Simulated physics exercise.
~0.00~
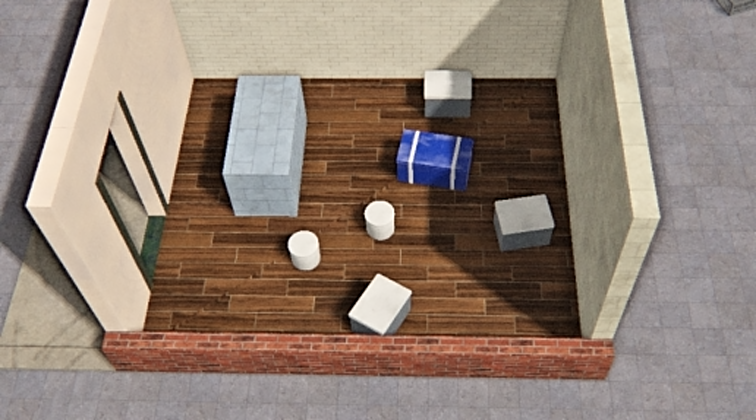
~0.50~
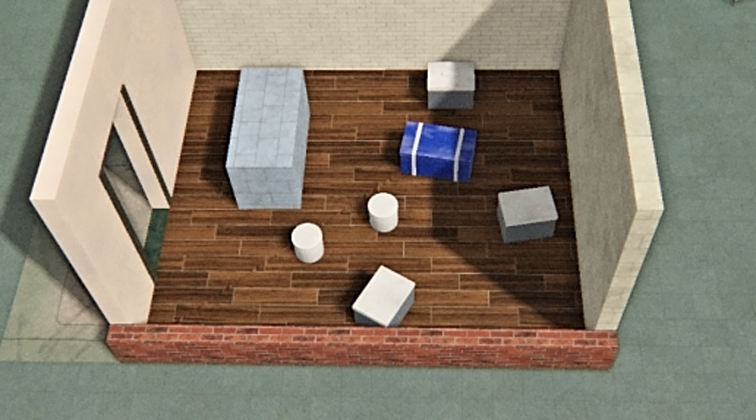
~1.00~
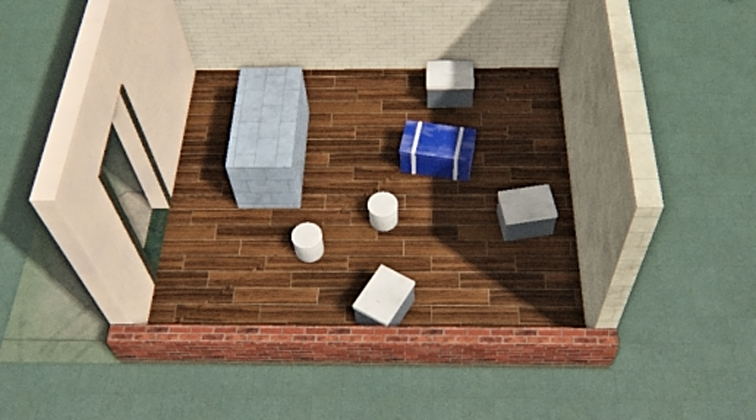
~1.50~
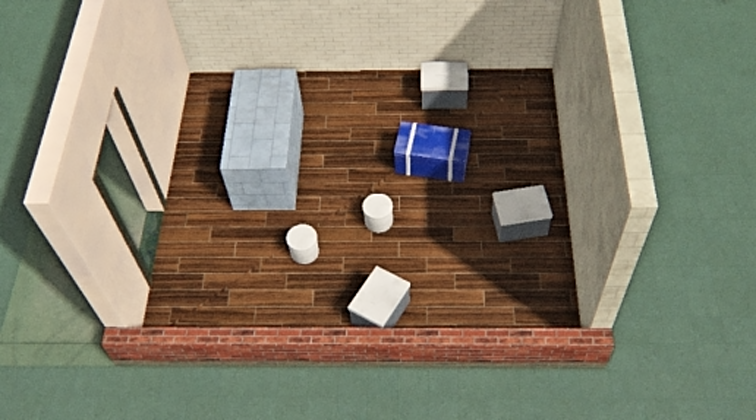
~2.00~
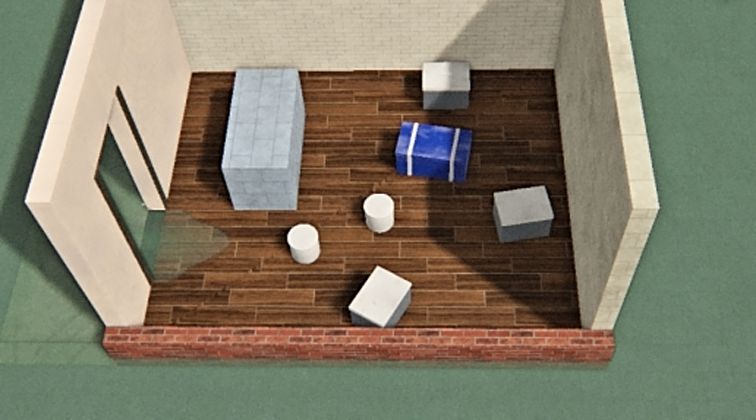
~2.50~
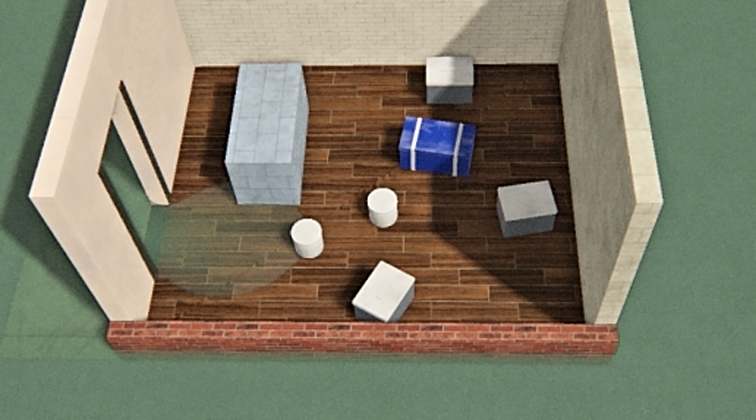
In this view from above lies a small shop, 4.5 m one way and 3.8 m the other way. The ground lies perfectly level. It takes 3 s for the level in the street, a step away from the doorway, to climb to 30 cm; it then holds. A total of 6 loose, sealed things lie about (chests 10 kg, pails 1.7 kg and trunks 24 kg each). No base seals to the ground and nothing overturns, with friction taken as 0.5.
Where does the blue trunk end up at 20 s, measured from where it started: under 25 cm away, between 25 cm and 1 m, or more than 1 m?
It ends up between 25 cm and 1 m away.
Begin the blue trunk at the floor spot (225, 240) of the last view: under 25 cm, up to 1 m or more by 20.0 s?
Well, it gets shoved far.
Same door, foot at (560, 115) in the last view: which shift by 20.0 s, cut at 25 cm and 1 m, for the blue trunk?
Blue trunk: Drifts slightly.
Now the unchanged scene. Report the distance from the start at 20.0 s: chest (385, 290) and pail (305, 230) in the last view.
They sit 250 cm and 140 cm away, in the order given.
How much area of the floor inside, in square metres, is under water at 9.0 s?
About 16 m2.
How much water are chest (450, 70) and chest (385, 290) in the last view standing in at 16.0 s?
Around 14 cm and 19 cm.
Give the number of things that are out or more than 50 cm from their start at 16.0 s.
By then 5.
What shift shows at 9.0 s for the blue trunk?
By then it has shifted roughly 5 cm.
After 4.0 s the blue trunk is near (437, 136), 0.0 m from its start, aground; 1 afloat.
After 9.0 s the blue trunk is near (433, 134), 0.1 m from its start, afloat; 6 afloat.
After 16.0 s the blue trunk is near (445, 105), 0.4 m from its start, afloat; 6 afloat.
After 20.0 s the blue trunk is near (397, 163), 0.6 m from its start, afloat; 6 afloat.
